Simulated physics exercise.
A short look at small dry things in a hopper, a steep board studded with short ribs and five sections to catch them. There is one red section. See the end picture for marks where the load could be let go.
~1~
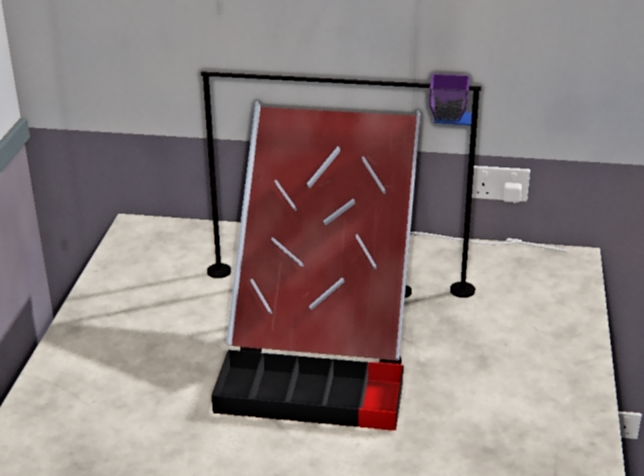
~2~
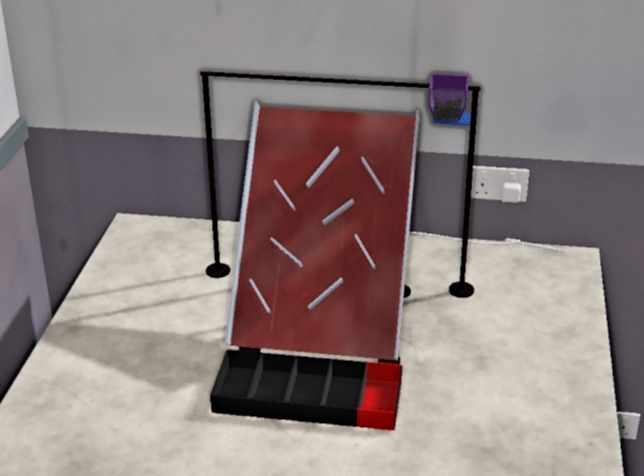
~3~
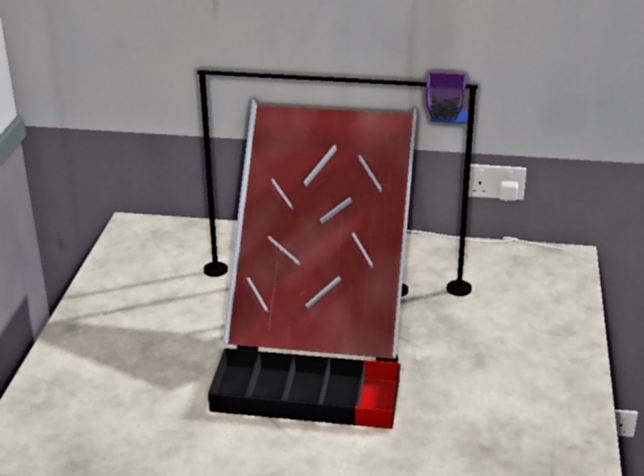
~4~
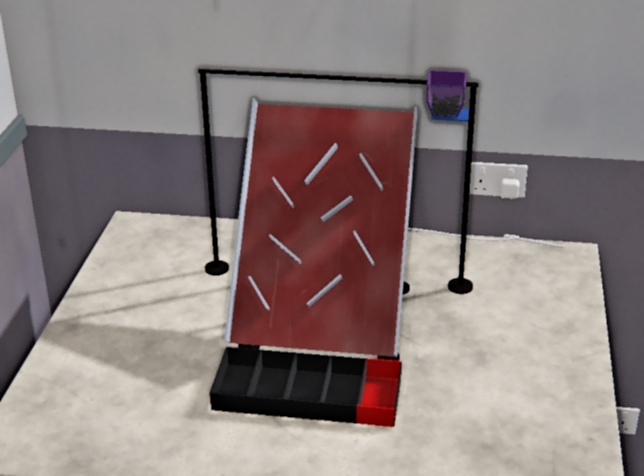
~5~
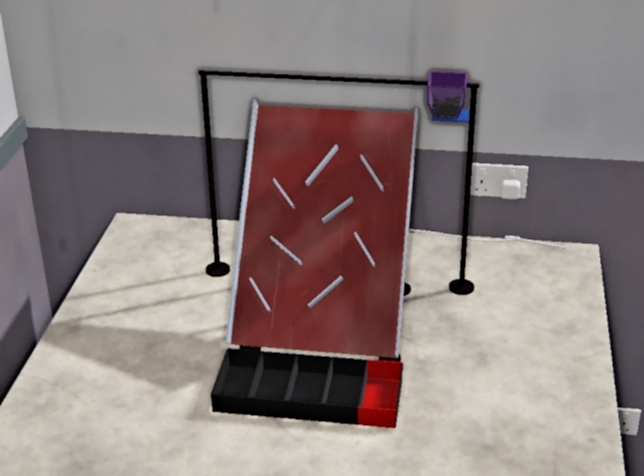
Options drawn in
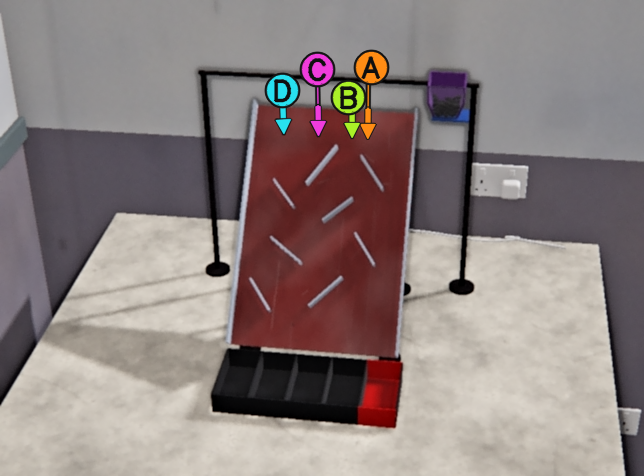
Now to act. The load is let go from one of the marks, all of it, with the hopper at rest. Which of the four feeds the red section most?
Go for A.
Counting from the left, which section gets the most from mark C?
The second from the left.
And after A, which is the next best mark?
B.
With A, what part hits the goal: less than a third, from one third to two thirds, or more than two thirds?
Mark A gives from one third to two thirds.
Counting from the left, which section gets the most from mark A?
The fifth.
On the marked copy, mark A meets the board at (367, 133); mark B meets the board at (352, 132); mark C meets the board at (318, 130); mark D meets the board at (283, 128).
With A, about half in the red section, about a third in other sections, a small part held on the board.
With B, a small part in the red section, most in other sections, a small part held on the board.
With C, none in the red section, all in other sections.
With D, none in the red section, nearly all in other sections, a stray few outside the box.
